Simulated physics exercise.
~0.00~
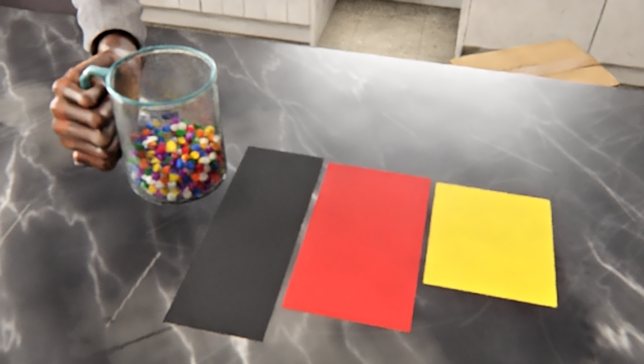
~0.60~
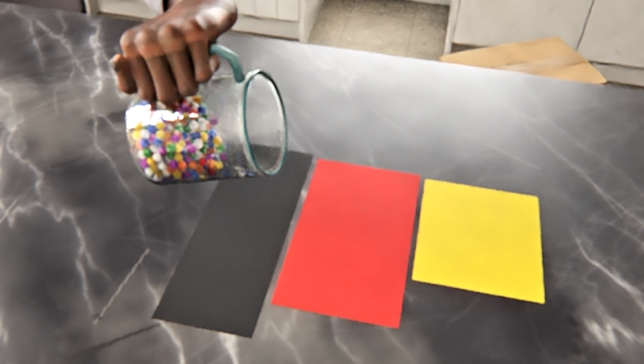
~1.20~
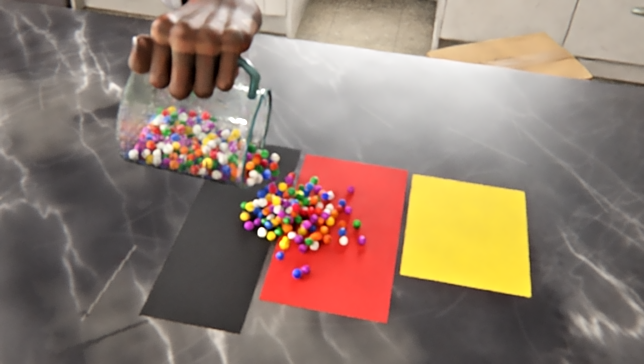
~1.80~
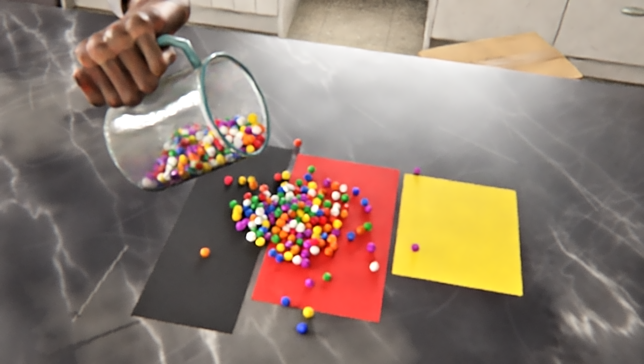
A hand lifted a clear jug of colorful beads over a dark marbled table, tipped it sideways and spilled some mostly onto the red mat and partly onto the black, then tilted it back partway, with many beads still inside.
